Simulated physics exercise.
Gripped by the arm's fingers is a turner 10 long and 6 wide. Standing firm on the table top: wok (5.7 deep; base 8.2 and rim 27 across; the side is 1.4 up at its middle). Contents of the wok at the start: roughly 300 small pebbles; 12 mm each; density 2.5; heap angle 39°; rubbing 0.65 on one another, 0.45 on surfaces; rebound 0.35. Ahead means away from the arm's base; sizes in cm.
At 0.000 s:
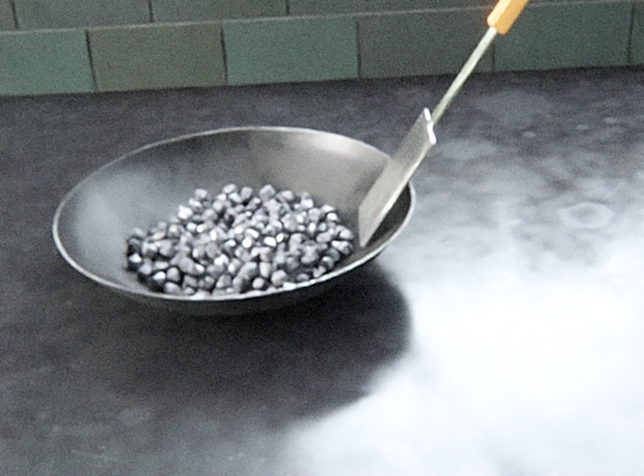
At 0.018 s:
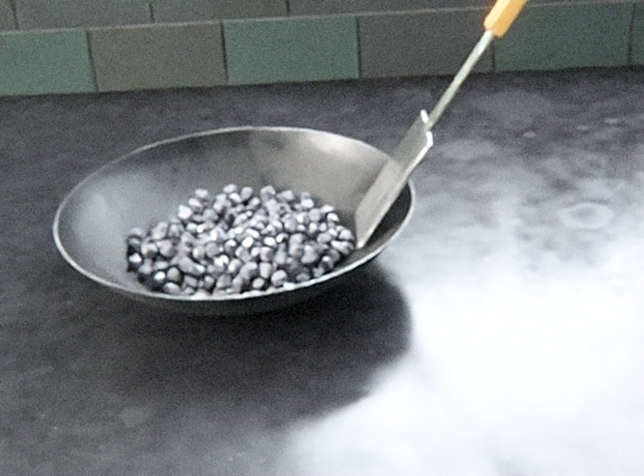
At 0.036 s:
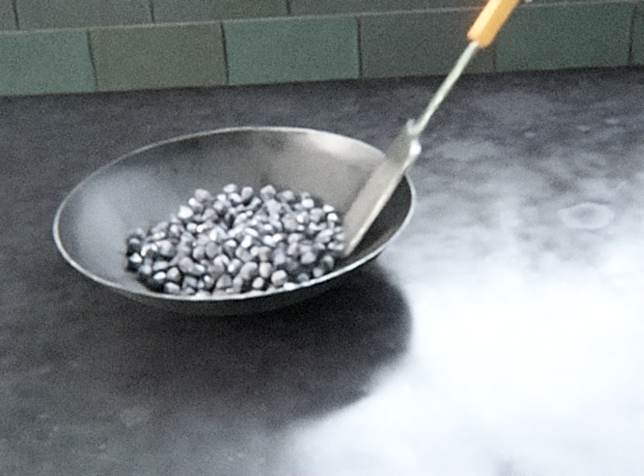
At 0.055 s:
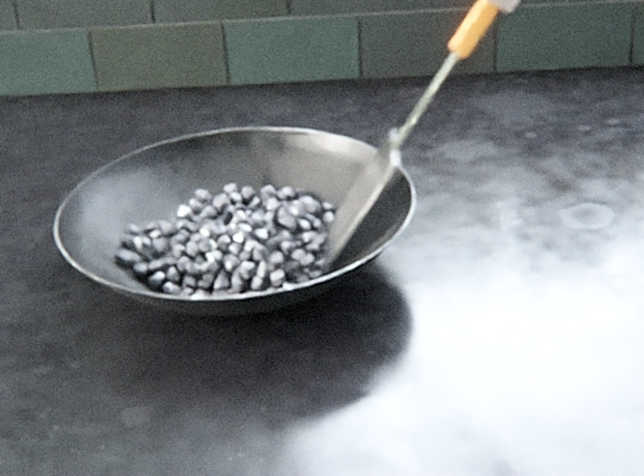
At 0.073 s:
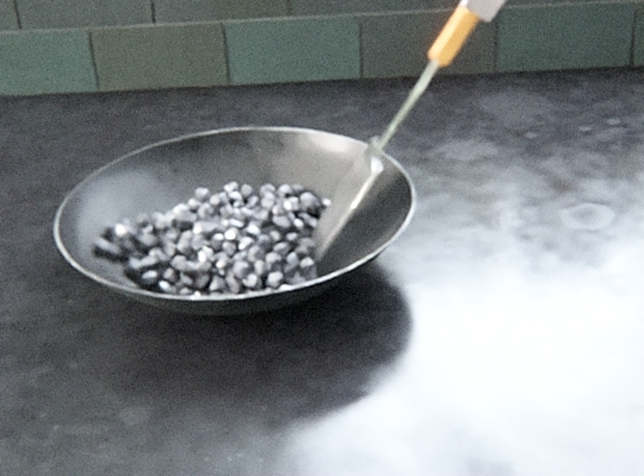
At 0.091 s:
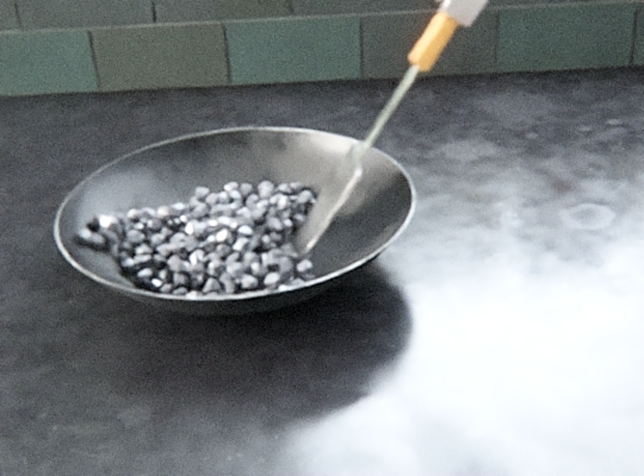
In this clip, a turner with an orange handle, held by a gripper, enters a dark wok of small, shiny pebbles from the right and moves left, pushing the heap a short way toward the wok's left side.
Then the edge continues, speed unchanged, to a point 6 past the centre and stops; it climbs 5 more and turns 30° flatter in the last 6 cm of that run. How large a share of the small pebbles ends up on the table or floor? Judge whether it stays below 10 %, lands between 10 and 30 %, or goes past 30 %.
It stays below 10 %.
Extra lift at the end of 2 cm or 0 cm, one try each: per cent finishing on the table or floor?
Result, in order: Approx. 0 % and 5 %.
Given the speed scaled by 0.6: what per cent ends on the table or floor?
I'd put it at about 0 per cent.
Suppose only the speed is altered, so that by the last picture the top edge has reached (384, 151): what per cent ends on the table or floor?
Roughly 0 per cent.
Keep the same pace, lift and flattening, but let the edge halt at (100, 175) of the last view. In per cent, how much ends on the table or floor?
25 %.
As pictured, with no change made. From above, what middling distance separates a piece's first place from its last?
Level distance of around 4 cm.
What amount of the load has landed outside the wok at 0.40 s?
Share at that moment: About 5 %.
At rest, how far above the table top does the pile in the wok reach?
6.5 cm.
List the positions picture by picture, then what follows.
Turner top edge at (430, 125), sloping 57°; upper third of the load around (242, 240), from x 135 to 345, top at y 190; 299 in the wok, in the first frame.
Turner top edge at (427, 127), sloping 57°; upper third of the load around (242, 240), from x 135 to 345, top at y 190, in the second frame.
Turner top edge at (413, 136), sloping 57°; upper third of the load around (242, 240), from x 135 to 340, top at y 190, in the third frame.
Turner top edge at (395, 146), sloping 57°; upper third of the load around (238, 237), from x 125 to 330, top at y 190, in the fourth frame.
Turner top edge at (377, 153), sloping 57°; upper third of the load around (226, 239), from x 100 to 330, top at y 190, in the fifth frame.
Turner top edge at (358, 158), sloping 57°; upper third of the load around (210, 236), from x 85 to 330, top at y 185; 299 in the wok, in the sixth frame.
After 0.14 s, sloping 56°, highest piece 6 above the table; 299 in the wok.
After 0.18 s, sloping 43°, highest piece 7 above the table; 298 in the wok, 1 on the blade or in flight.
After 0.40 s, sloping 27°, highest piece 6 above the table; 290 in the wok, 9 on the table or floor.
After 1.45 s, sloping 27°, highest piece 6 above the table; 290 in the wok, 9 on the table or floor.
At rest, 290 in the wok, 9 on the table or floor. That is 3 % on the table or floor.
